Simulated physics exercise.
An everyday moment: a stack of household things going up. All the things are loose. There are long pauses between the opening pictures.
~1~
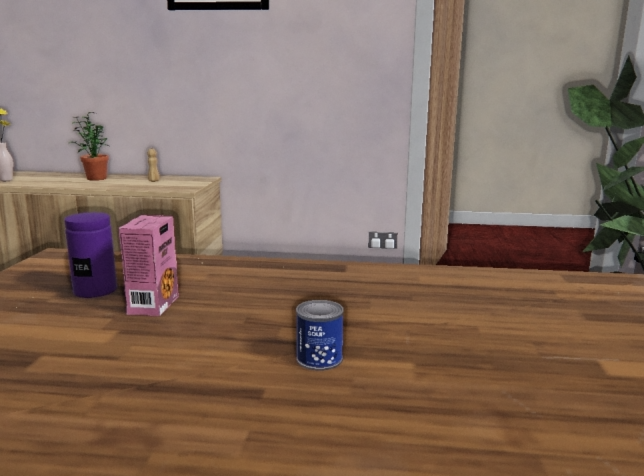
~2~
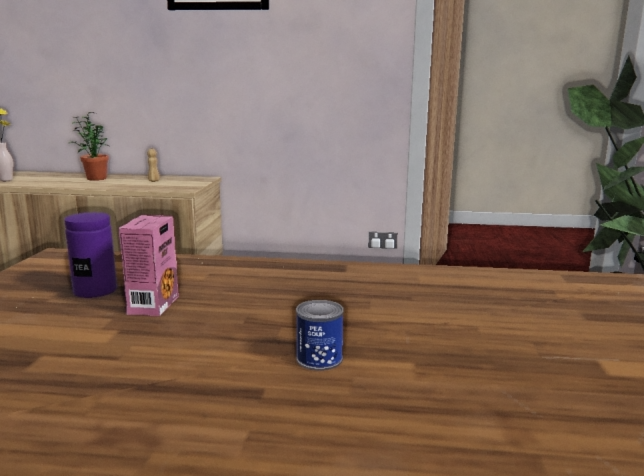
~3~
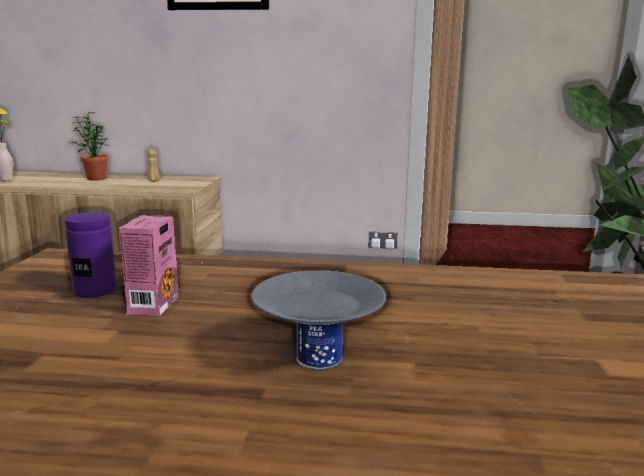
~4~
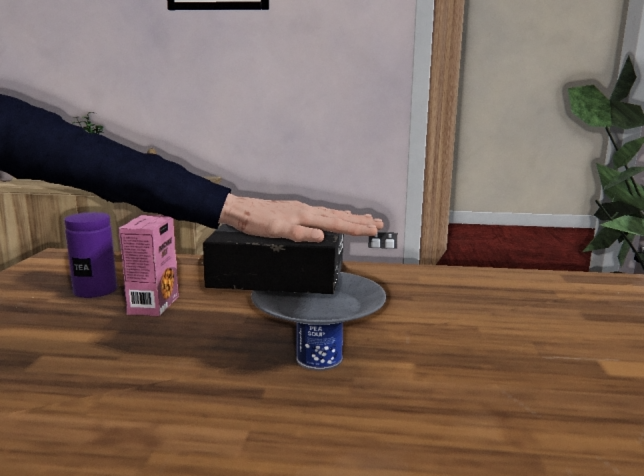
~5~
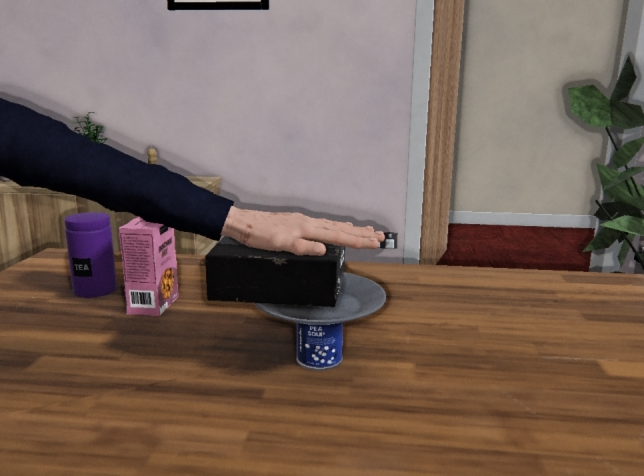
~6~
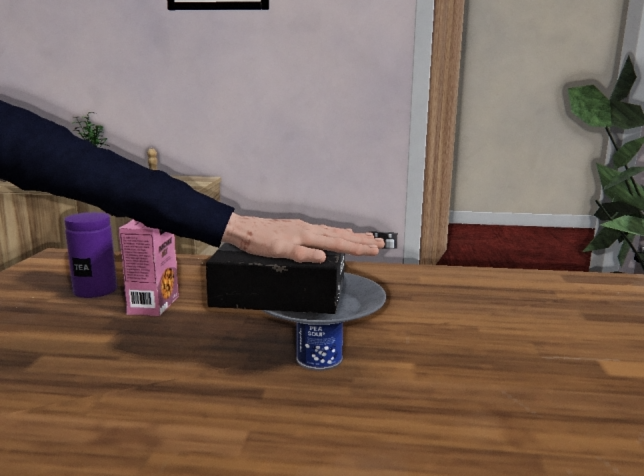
A grey plate appeared on top of a blue soup tin on a wooden table, then a hand in a dark sleeve lowered a black box onto the plate's left side and stayed on it.
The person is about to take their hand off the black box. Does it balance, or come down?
In the end the pile stays up.
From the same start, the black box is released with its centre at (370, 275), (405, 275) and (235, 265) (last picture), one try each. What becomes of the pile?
First try: It keeps its balance; second try: It loses its balance; third try: It comes apart.
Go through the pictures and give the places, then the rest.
The last thing is not in view yet; blue tin (320, 334), in the first picture.
The last thing is not in view yet; purple jar (91, 254), in the second picture.
The last thing is not in view yet; blue tin (320, 334), in the third picture.
Still above its spot; black box (279, 251); purple jar (91, 254), in the fourth picture.
Still above its spot; black box (281, 263); blue tin (320, 334), in the fifth picture.
In place under the hand; black box (281, 269); purple jar (91, 254), in the sixth picture.
Then, 0.20 s on from there, no change.
Then, 0.50 s on from there, black box resting near (281, 270).
In the end, all 5 unmoved. At the end, from the last picture's camera, black box near (281, 270). The pile holds.
